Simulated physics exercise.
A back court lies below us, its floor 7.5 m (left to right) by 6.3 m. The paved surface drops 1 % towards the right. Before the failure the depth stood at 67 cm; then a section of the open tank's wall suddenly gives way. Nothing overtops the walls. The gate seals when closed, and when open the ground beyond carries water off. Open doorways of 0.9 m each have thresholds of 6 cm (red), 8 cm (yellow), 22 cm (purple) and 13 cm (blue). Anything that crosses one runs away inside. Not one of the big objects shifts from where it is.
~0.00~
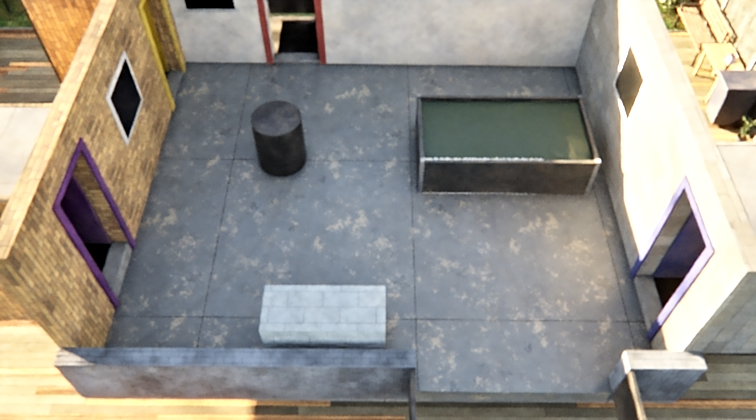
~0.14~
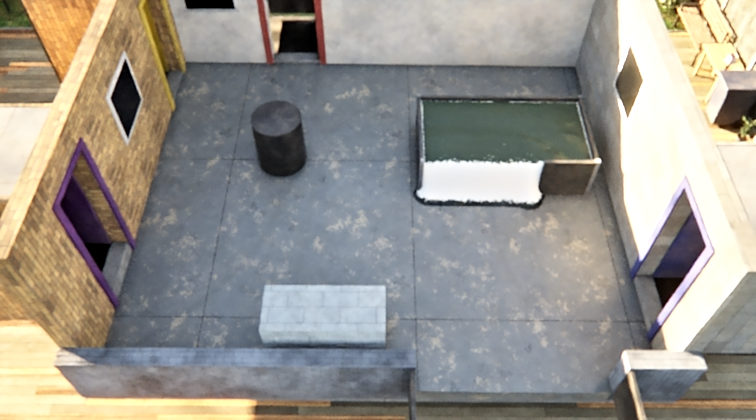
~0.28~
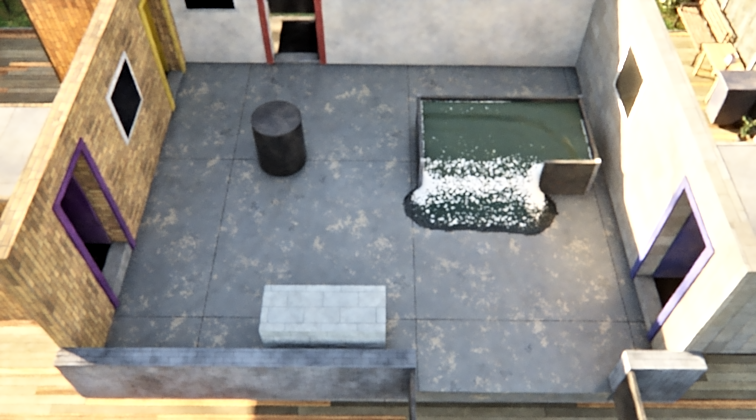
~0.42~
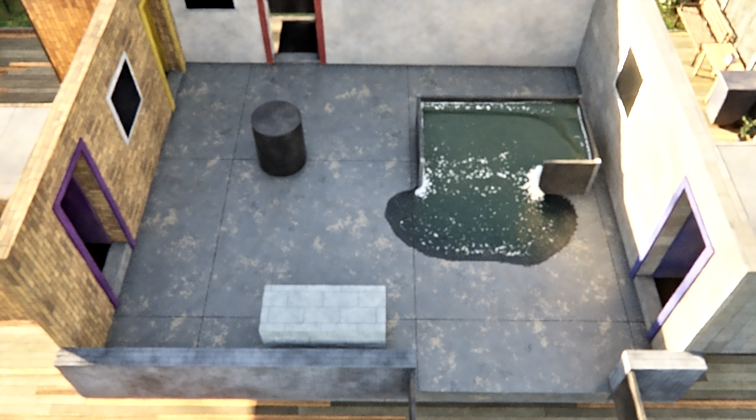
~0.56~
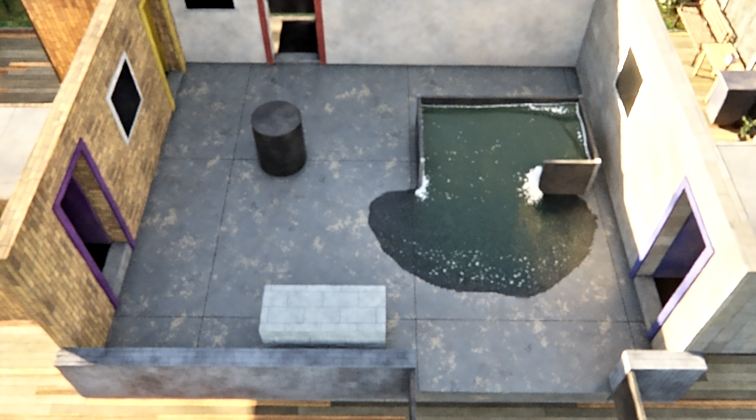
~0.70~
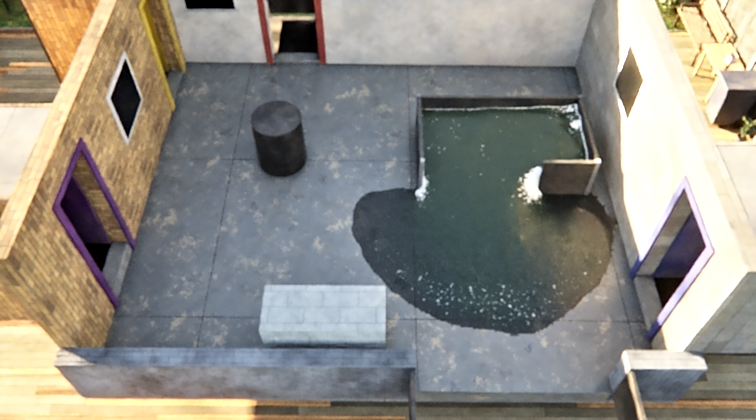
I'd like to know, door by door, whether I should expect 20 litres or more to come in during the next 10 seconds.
Here is what to expect: At the red door, not that much; at the yellow door, not that much; at the purple door, not that much; at the blue door, not that much.
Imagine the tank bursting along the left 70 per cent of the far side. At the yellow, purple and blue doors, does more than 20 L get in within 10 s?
At yellow the amount is higher than the mark, at purple it is beneath the mark, and at blue it is beneath the mark.
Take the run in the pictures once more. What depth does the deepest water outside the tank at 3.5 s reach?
Depth: Approx. 17 cm.
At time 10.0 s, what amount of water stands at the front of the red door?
3.5 cm.
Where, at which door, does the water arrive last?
Red.
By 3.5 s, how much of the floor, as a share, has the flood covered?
Close to 40 in a hundred parts are wet.
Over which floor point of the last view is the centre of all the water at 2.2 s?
Around (480, 222).
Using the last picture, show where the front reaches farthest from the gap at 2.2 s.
Point: Roughly (248, 372).
After 1.4 s water covers 30 % of the floor and is deepest (28 cm) near (450, 196); red door not reached, yellow door not reached, purple door not reached, blue door 8 cm at the sill, 0 L in.
After 2.2 s water covers 30 % of the floor and is deepest (30 cm) near (396, 373); red door not reached, yellow door not reached, purple door not reached, blue door 7 cm at the sill, 0 L in.
After 3.5 s water covers 40 % of the floor and is deepest (17 cm) near (99, 370); red door not reached, yellow door not reached, purple door 9 cm at the sill, 0 L in, blue door 8 cm at the sill, 0 L in.
After 6.0 s water covers 55 % of the floor and is deepest (10 cm) near (639, 376); red door not reached, yellow door not reached, purple door 5 cm at the sill, 0 L in, blue door 7 cm at the sill, 0 L in.
After 10.0 s water covers 70 % of the floor and is deepest (6 cm) near (652, 376); red door 4 cm at the sill, 0 L in, yellow door 1 cm at the sill, 0 L in, purple door 1 cm at the sill, 0 L in, blue door 4 cm at the sill, 0 L in.
